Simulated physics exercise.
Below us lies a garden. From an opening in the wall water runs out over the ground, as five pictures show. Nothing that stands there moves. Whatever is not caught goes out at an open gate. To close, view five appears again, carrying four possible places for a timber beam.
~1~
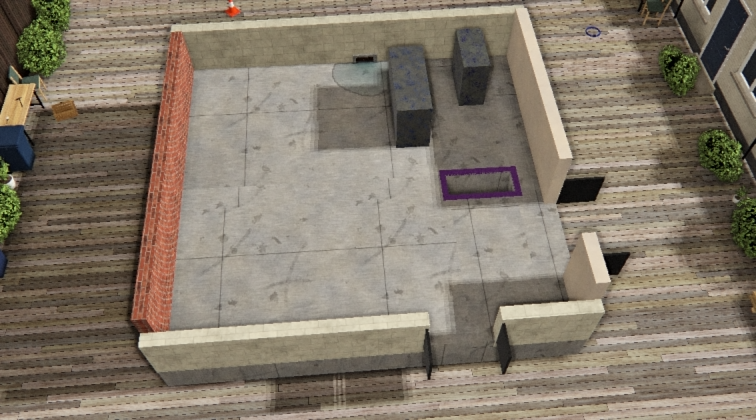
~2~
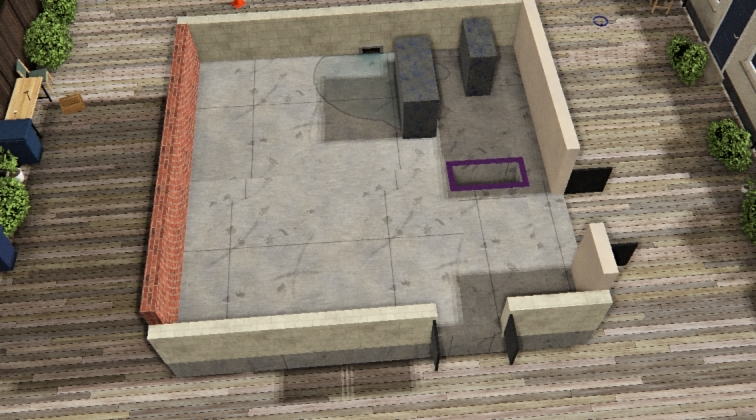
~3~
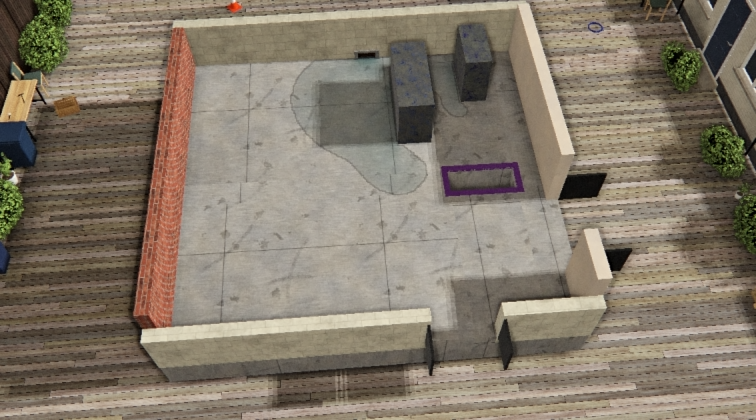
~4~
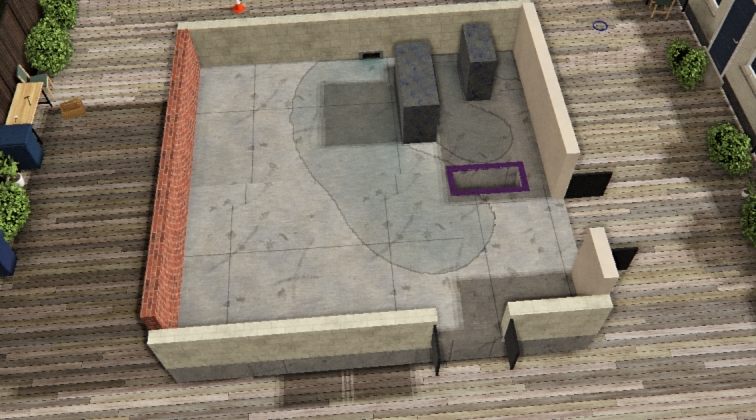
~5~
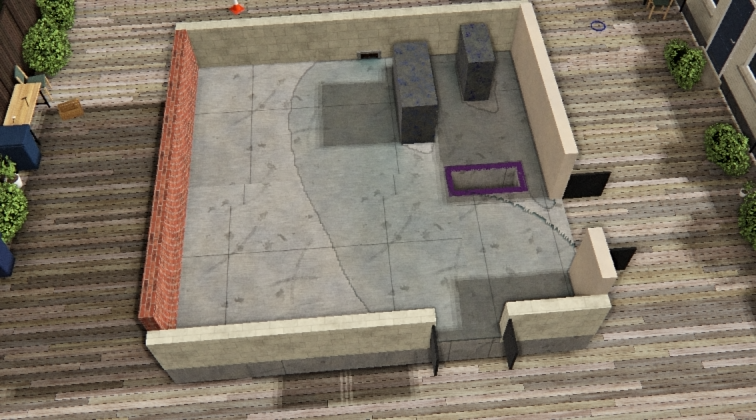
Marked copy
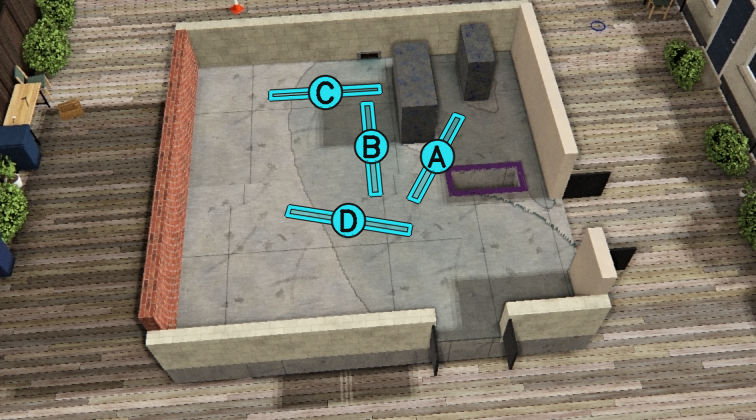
Water spreads from the back wall across the walled floor and reaches the purple drain pit.
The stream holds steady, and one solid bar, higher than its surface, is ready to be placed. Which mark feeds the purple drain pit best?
Choose C.
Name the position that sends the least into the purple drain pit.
The answer is A.
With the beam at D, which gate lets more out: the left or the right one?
The right one.
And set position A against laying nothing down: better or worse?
It is worse.
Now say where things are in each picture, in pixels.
Outfall at (365, 59); purple drain pit at (480, 183); open gate at (459, 331); open gate at (553, 238); water covers 3 % of the ground and shows as far out as (370, 91); purple drain pit still dry.
Water covers 8 % of the ground and shows as far out as (388, 115); purple drain pit still dry.
Water covers 17 % of the ground and shows as far out as (411, 186); purple drain pit still dry.
Water covers 34 % of the ground and shows as far out as (459, 262); purple drain pit taking water.
Water covers 54 % of the ground and shows as far out as (560, 285); purple drain pit taking water.
On the marked copy, A from (413, 199) to (458, 116); B from (375, 194) to (367, 103); C from (270, 95) to (379, 89); D from (288, 211) to (409, 230).
Choosing A, about 6 % of the stream runs into the purple drain pit, about 94 % out by the gates.
Choosing B, about 15 % of the stream runs into the purple drain pit, about 85 % out by the gates.
Choosing C, about 27 % of the stream runs into the purple drain pit, about 73 % out by the gates.
Choosing D, about 19 % of the stream runs into the purple drain pit, about 81 % out by the gates.
